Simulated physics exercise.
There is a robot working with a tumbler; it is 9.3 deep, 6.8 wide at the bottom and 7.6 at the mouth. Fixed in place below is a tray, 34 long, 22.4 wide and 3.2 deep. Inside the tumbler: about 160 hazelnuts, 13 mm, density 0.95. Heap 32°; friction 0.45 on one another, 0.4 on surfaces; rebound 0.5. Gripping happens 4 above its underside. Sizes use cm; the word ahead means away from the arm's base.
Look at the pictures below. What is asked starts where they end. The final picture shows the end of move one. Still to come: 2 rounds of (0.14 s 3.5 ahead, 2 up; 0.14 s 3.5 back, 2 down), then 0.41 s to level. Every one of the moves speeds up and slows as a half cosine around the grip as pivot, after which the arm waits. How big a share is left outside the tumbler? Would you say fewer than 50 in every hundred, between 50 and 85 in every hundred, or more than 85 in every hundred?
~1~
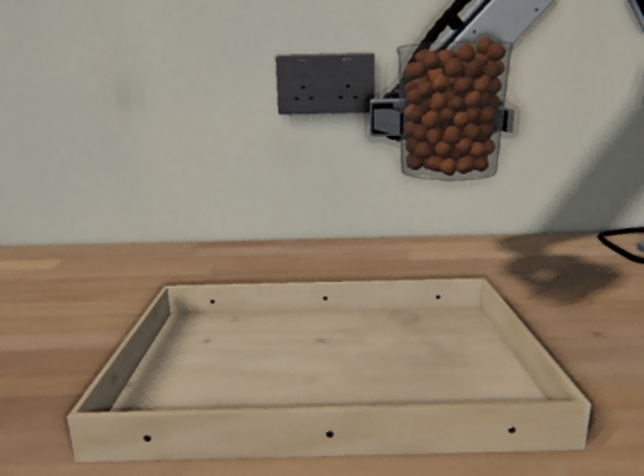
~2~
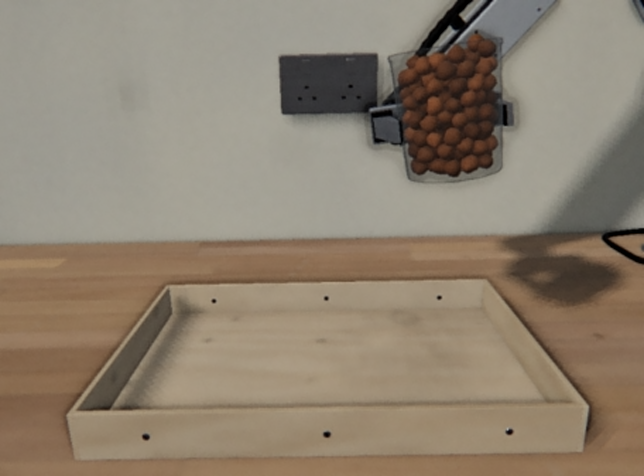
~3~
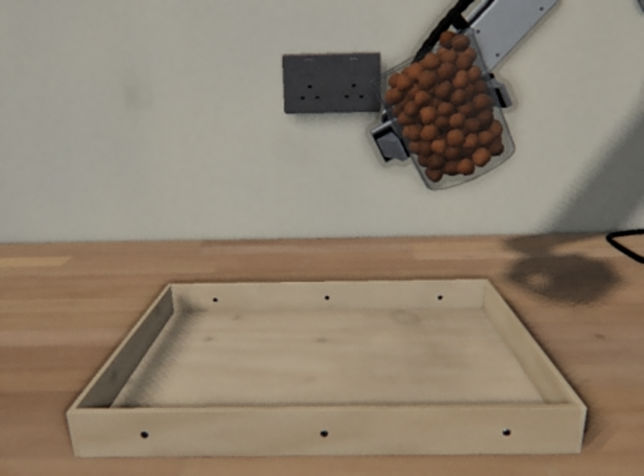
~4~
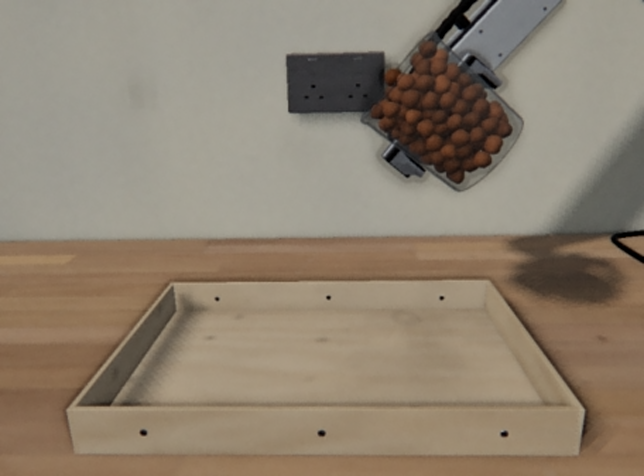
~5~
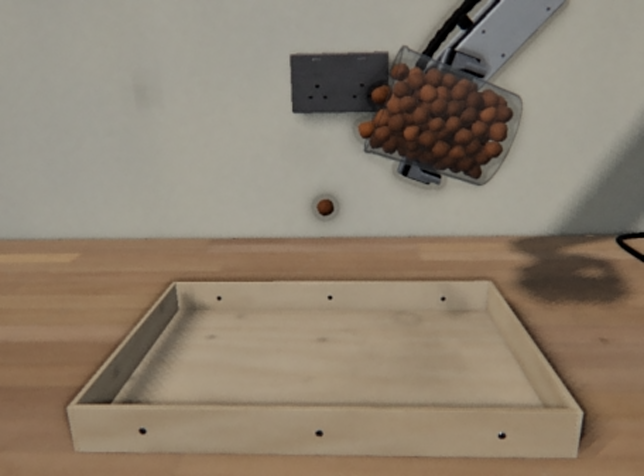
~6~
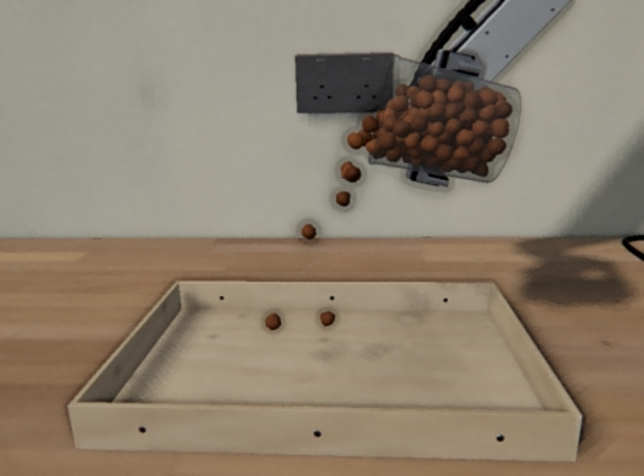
Between 50 and 85 in every hundred.
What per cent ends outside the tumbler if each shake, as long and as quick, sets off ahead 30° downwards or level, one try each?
First try some 40 %, second try some 50 %.
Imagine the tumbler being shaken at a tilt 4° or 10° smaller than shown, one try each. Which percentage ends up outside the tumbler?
Roughly 55 per cent on the first try and 40 per cent on the second.
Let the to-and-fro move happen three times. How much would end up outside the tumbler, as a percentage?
It would come to around 70 %.
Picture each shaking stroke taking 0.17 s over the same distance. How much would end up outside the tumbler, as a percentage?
Around 45 percent.
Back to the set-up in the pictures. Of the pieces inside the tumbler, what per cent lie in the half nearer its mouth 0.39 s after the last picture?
45 per cent.
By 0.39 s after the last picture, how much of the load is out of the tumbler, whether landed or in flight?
40 %.
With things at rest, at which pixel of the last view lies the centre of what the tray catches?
Near (259, 356).
Then, 0.39 s on, tilted 77° forward, highest piece 24 above the table; 94 in the tumbler, 62 in the tray, 4 in flight or on a rim.
Then, 0.78 s on, tilted 35° forward, highest piece 24 above the table; 94 in the tray, 63 in the tumbler, 1 on the table or floor, 2 in flight or on a rim.
Then, 1.17 s on, level, highest piece 23 above the table; 94 in the tray, 63 in the tumbler, 3 on the table or floor.
Then, 2.22 s on, level, highest piece 23 above the table; 94 in the tray, 63 in the tumbler, 3 on the table or floor.
In the end, 94 in the tray, 63 in the tumbler, 3 on the table or floor. That is 61 % outside the tumbler.
